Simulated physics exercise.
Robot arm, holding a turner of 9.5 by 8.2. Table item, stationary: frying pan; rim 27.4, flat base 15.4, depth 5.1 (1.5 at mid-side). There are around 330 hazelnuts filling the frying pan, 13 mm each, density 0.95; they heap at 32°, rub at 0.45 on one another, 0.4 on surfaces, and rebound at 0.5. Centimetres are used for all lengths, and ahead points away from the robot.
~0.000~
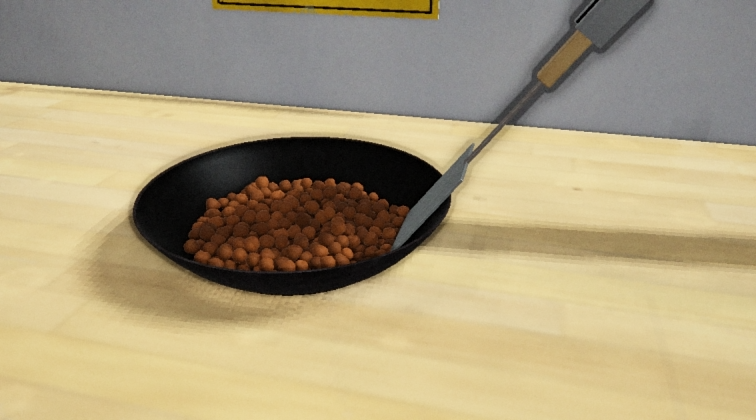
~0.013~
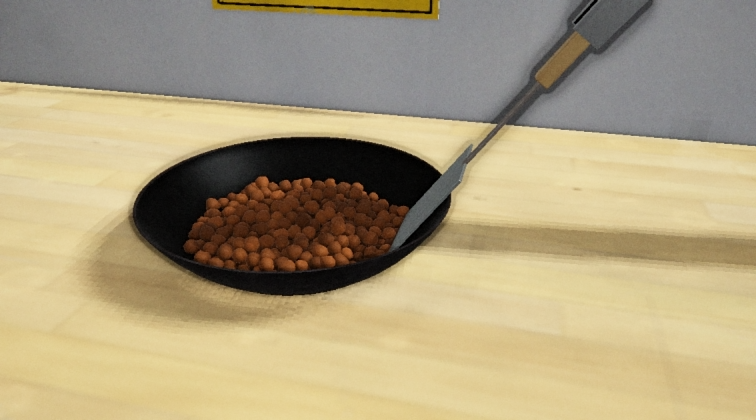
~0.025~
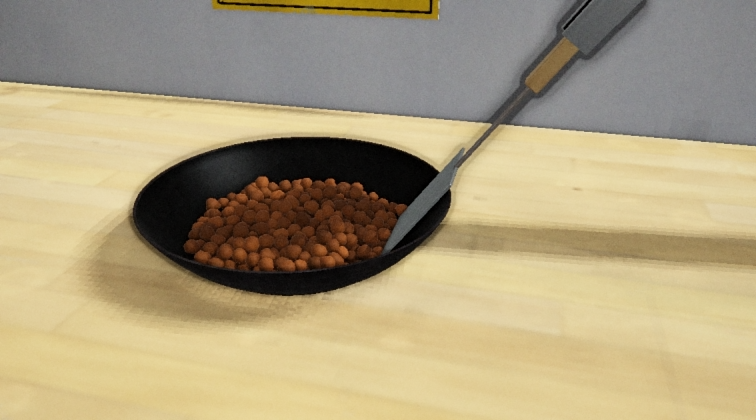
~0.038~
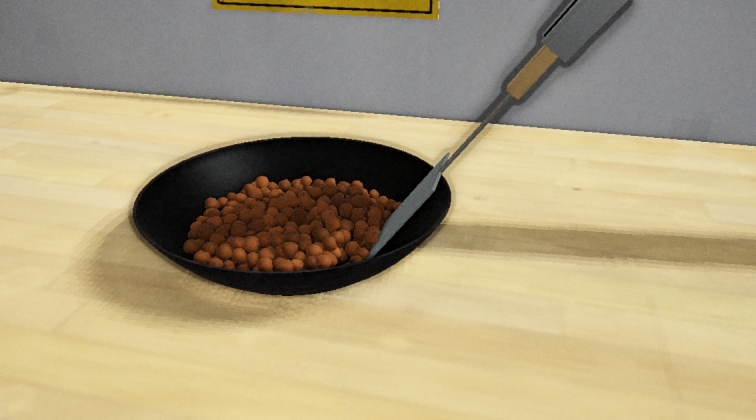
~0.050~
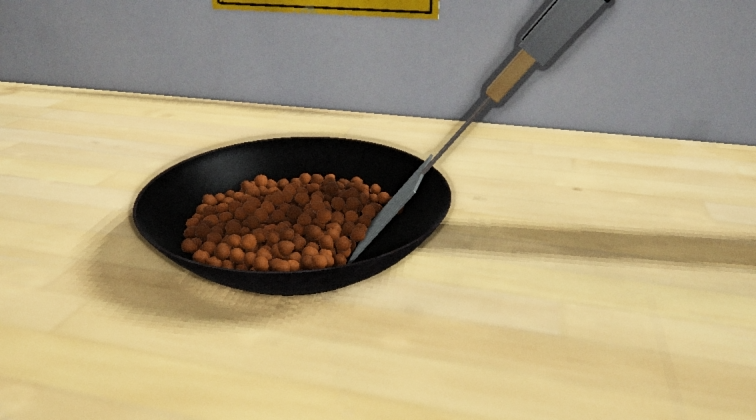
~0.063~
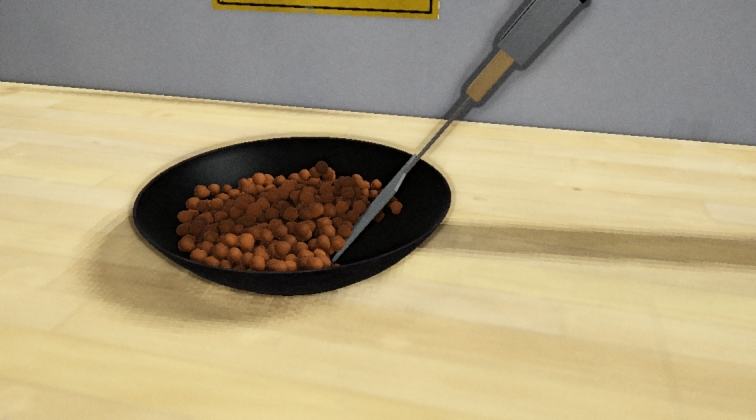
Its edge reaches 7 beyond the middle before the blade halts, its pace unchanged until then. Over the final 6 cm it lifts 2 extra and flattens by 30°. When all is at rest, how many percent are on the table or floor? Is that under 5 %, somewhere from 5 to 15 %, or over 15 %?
It is from 5 to 15 %.
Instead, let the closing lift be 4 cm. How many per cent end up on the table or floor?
About 15 %.
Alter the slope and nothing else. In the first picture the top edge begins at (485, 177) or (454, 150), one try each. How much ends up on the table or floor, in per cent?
About 5% and 10%.
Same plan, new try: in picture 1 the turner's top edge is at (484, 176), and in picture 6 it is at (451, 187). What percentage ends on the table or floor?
Roughly 0 %.
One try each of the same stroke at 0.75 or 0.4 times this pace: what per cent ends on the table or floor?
Estimates in order: 5 per cent, 0 per cent.
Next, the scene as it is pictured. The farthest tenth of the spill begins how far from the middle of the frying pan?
I'd put it at about 45 centimetres.
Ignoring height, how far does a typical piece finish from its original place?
Near 5 cm, measured level.
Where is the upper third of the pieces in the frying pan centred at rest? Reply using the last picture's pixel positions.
Close to pixel (207, 190).
After 0.09 s, sloping 54°, highest piece 9 above the table; 328 in the frying pan.
After 0.12 s, sloping 45°, highest piece 12 above the table; 327 in the frying pan, 1 on the blade or in flight.
After 0.34 s, sloping 24°, highest piece 7 above the table; 305 in the frying pan, 21 on the table or floor, 2 on the blade or in flight.
After 1.39 s, sloping 24°, highest piece 6 above the table; 304 in the frying pan, 24 on the table or floor.
In the end, 304 in the frying pan, 24 on the table or floor. That is 7 % on the table or floor.
